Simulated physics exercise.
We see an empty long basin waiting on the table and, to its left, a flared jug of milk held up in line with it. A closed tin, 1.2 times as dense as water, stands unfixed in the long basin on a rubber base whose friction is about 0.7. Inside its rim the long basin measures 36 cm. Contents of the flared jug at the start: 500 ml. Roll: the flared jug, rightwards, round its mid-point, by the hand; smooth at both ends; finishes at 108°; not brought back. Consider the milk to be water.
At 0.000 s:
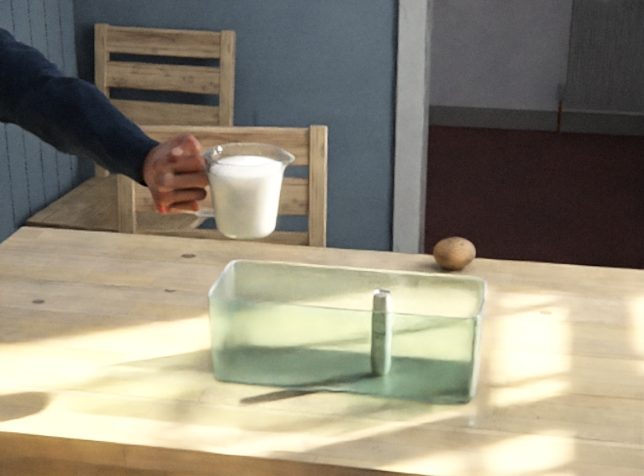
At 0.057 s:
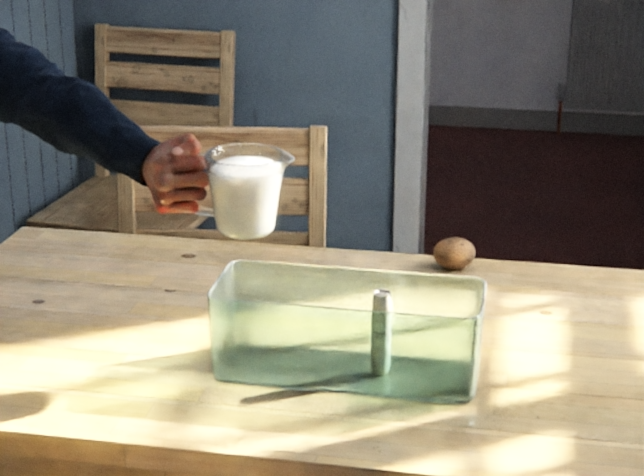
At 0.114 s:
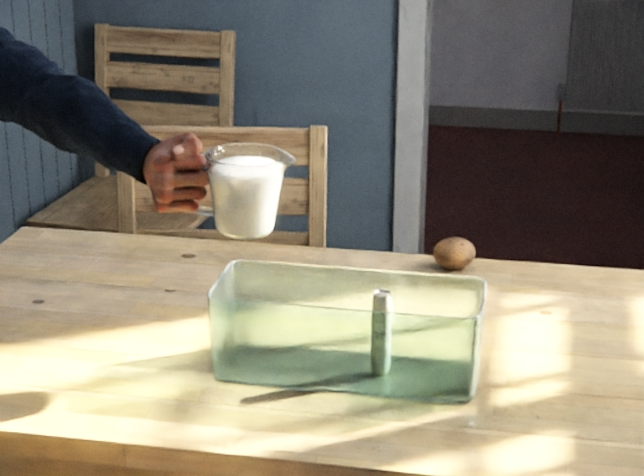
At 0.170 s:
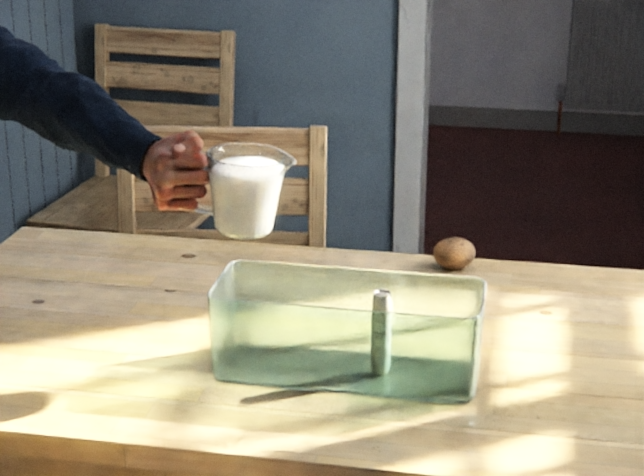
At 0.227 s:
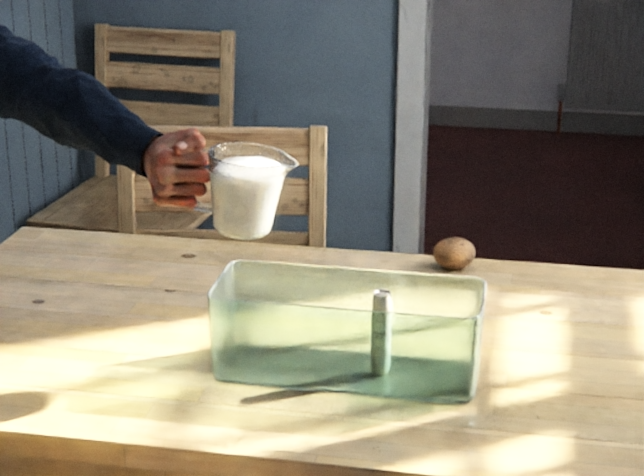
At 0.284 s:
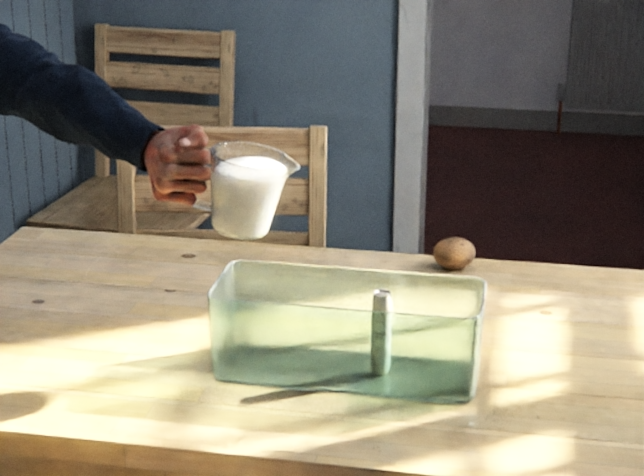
The clip opens on a sunlit wooden table holding an empty, long clear basin with a small upright cylinder and a brown, egg-shaped object nearby, while a hand holds a jug of milk above and to the left. After staying nearly still, the hand slowly tilts the jug slightly rightward.
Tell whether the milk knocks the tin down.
It stays vertical.
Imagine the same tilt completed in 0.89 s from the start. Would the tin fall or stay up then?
It stays steady, then.
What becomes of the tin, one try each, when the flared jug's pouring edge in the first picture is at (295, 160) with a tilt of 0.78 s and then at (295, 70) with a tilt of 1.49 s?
The tin stays vertical the first time and overturns the second time.
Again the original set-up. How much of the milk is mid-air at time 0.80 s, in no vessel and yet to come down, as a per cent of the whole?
Near 16 per cent at that time.
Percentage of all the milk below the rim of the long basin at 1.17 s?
I'd put it at roughly 68 per cent.
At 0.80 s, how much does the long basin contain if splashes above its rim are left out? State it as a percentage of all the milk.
9 %, give or take.
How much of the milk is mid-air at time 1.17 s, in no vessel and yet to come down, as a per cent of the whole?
Around 14 percent of the liquid.
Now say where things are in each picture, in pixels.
In the first frame, it leans 0°; its right rim is at (294, 159); the milk meets the walls at (211, 163) and (282, 167); the long basin's rim runs from (219, 279) to (484, 300); the tin's top is at (382, 296).
In the second frame, it leans 0°; its right rim is at (295, 159); the milk meets the walls at (212, 163) and (282, 168).
In the third frame, it leans 2°; its right rim is at (295, 160); the milk meets the walls at (212, 163) and (283, 168).
In the fourth frame, it leans 3°; its right rim is at (296, 162); the milk meets the walls at (214, 164) and (283, 168).
In the fifth frame, it leans 6°; its right rim is at (298, 164); the milk meets the walls at (215, 164) and (286, 169).
In the sixth frame, it leans 9°; its right rim is at (300, 168); the milk meets the walls at (216, 163) and (288, 169).
By 0.80 s the tilt is 60° and 76 per cent is still to pour; the tin stands where it began.
By 1.17 s the tilt is 96° and 18 per cent is still to pour; the tin stands where it began.
By 1.56 s the tilt is 108° and 0 per cent is still to pour; the tin stands where it began.
By 1.99 s the tilt is 108° and 0 per cent is still to pour; the tin stands where it began.
At rest the tin stands where it began.
